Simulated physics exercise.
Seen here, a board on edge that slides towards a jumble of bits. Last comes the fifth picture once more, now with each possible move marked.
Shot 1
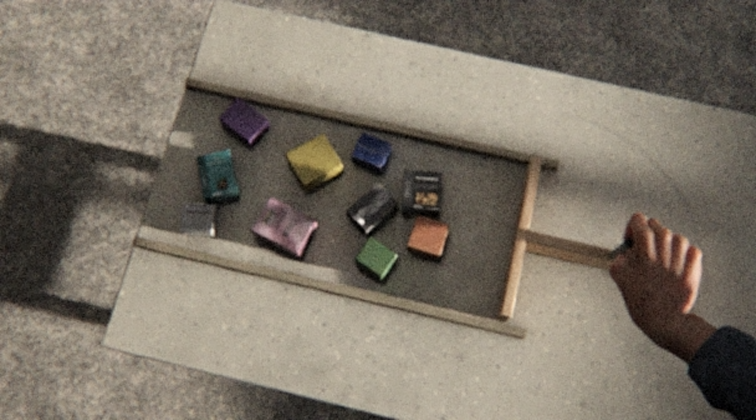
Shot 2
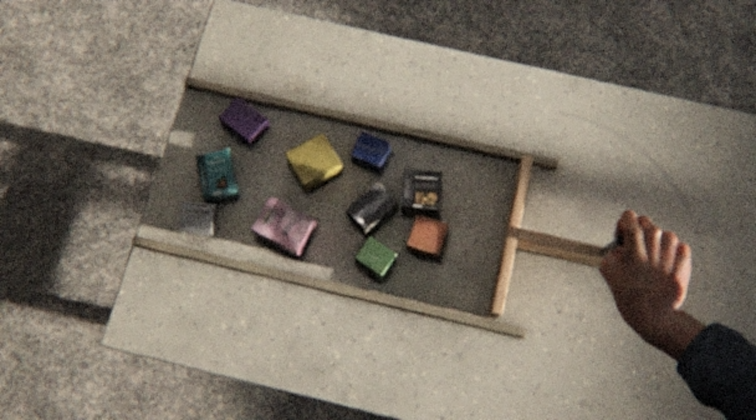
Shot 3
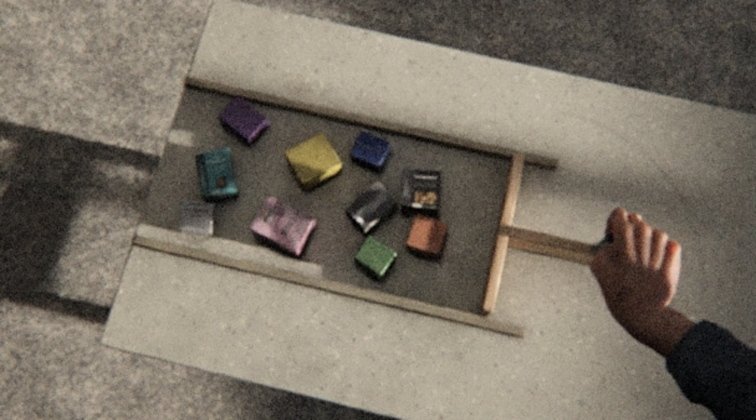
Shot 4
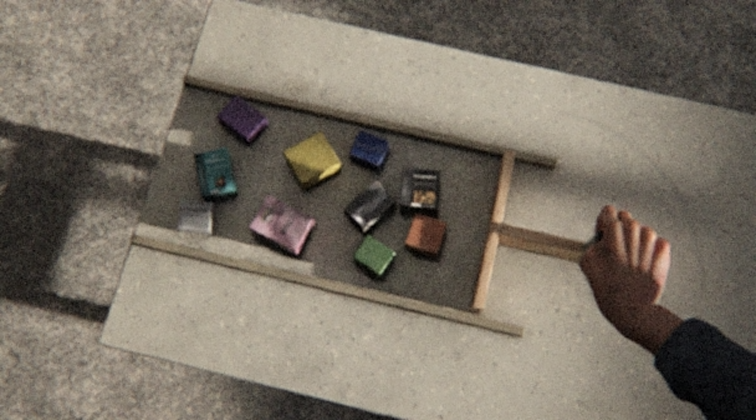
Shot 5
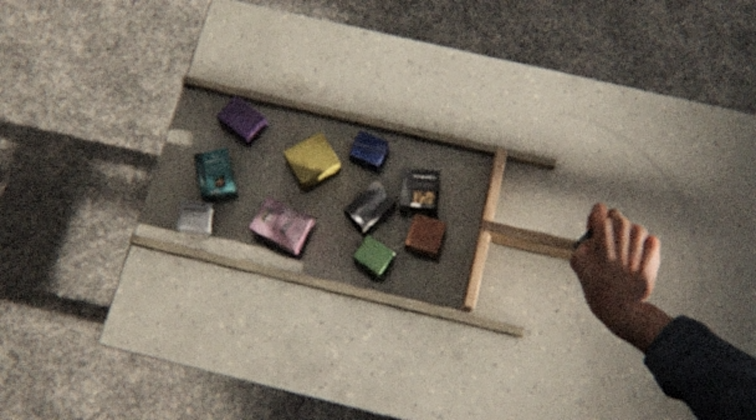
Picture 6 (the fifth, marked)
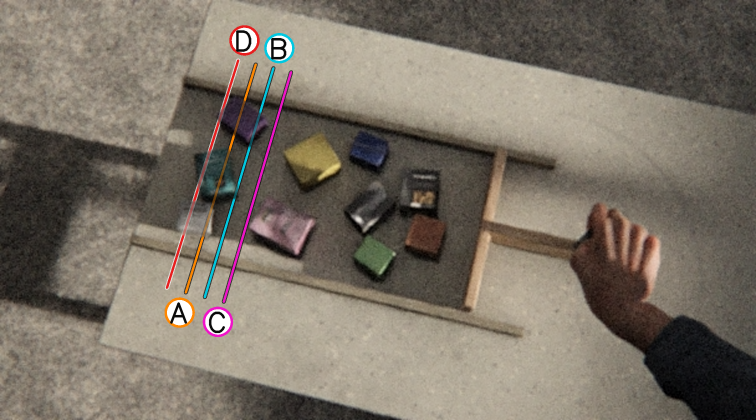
The video shows a hand holding the handle of a wooden board on edge and pushing it slowly left between two rails, a short way towards a scatter of small coloured blocks and packets, which stay in place.
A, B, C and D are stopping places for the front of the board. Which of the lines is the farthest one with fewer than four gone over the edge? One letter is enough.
No fourth one falls up to A.
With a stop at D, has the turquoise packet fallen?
Yes.
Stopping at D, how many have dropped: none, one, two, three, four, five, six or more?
In all, six or more.
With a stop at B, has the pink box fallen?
No.
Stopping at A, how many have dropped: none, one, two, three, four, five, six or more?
By then, three.
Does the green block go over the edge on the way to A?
No.
On the marked copy, A at (222, 174); B at (240, 178); C at (259, 182); D at (204, 170).
Taking A. A third of the way, board (390, 203); blue box (354, 142); green block (356, 256).
Two thirds of the way, board (294, 181); purple block (213, 108); white packet (181, 213).
When it is over, board (220, 164); turquoise packet over the edge; white packet over the edge; three fallen.
As for the rest, B is within the limit but short; C is within the limit but short; D drops six.
